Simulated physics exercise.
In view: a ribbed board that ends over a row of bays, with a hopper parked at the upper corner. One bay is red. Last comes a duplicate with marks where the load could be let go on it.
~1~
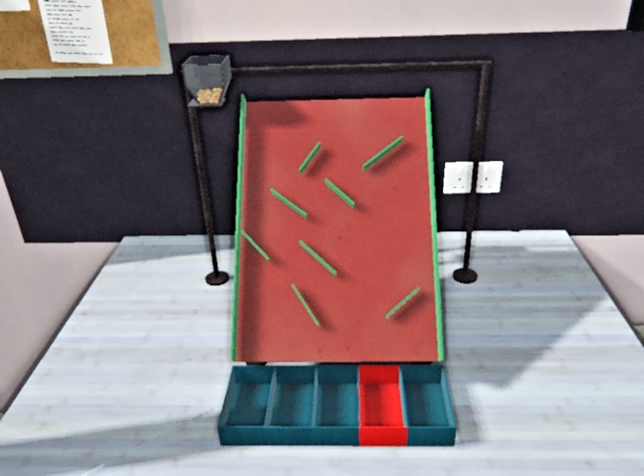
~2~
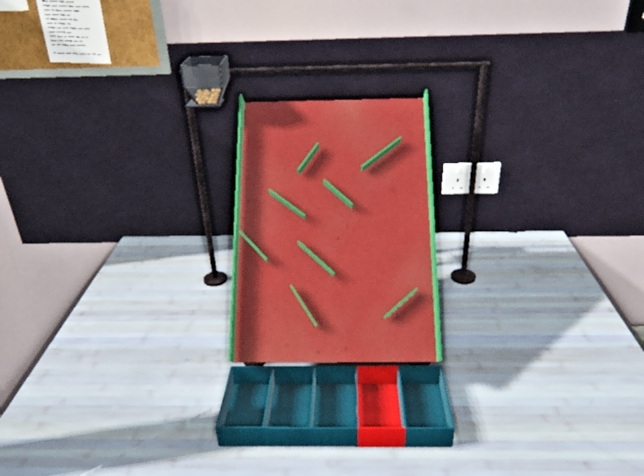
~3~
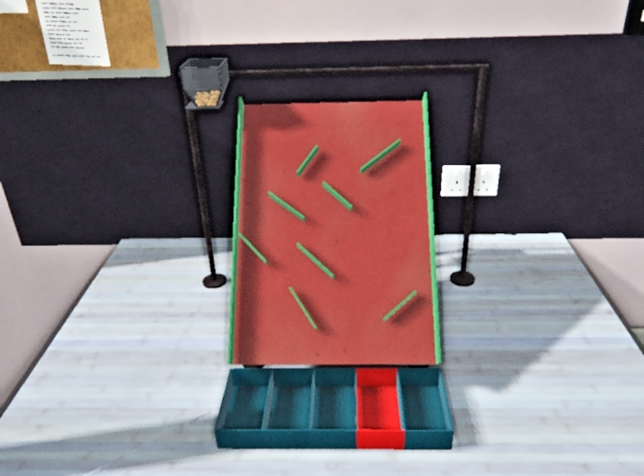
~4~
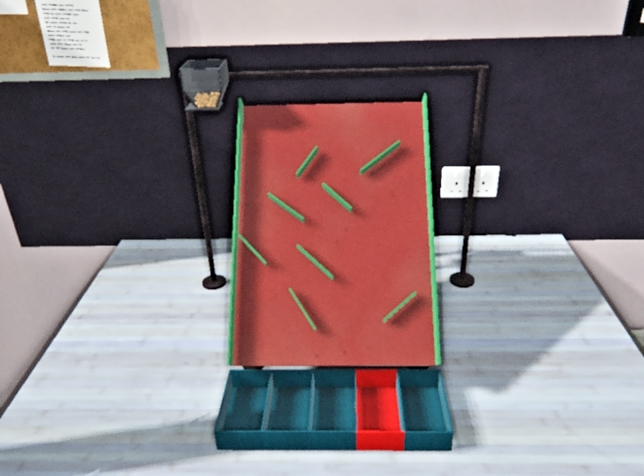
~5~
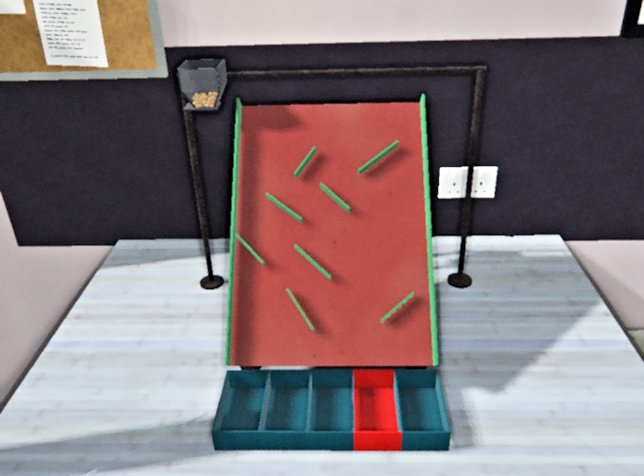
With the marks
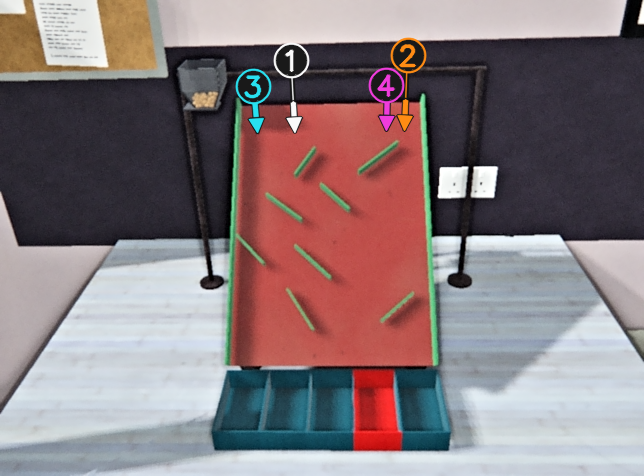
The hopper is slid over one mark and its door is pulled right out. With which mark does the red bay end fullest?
Best: 1.
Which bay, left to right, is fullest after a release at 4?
It is the third one.
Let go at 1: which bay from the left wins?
It is the fourth one.
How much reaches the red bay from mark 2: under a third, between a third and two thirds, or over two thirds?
Under a third.
On the marked copy, mark 1 meets the board at (294, 127); mark 2 meets the board at (404, 125); mark 3 meets the board at (257, 127); mark 4 meets the board at (386, 125).
With 1, about a third in the red bay, about a quarter in other bays, about half outside the box.
With 2, a small part in the red bay, about two thirds in other bays, about a quarter outside the box.
With 3, a small part in the red bay, about half in other bays, about a third outside the box.
With 4, a small part in the red bay, about two thirds in other bays, about a quarter outside the box.
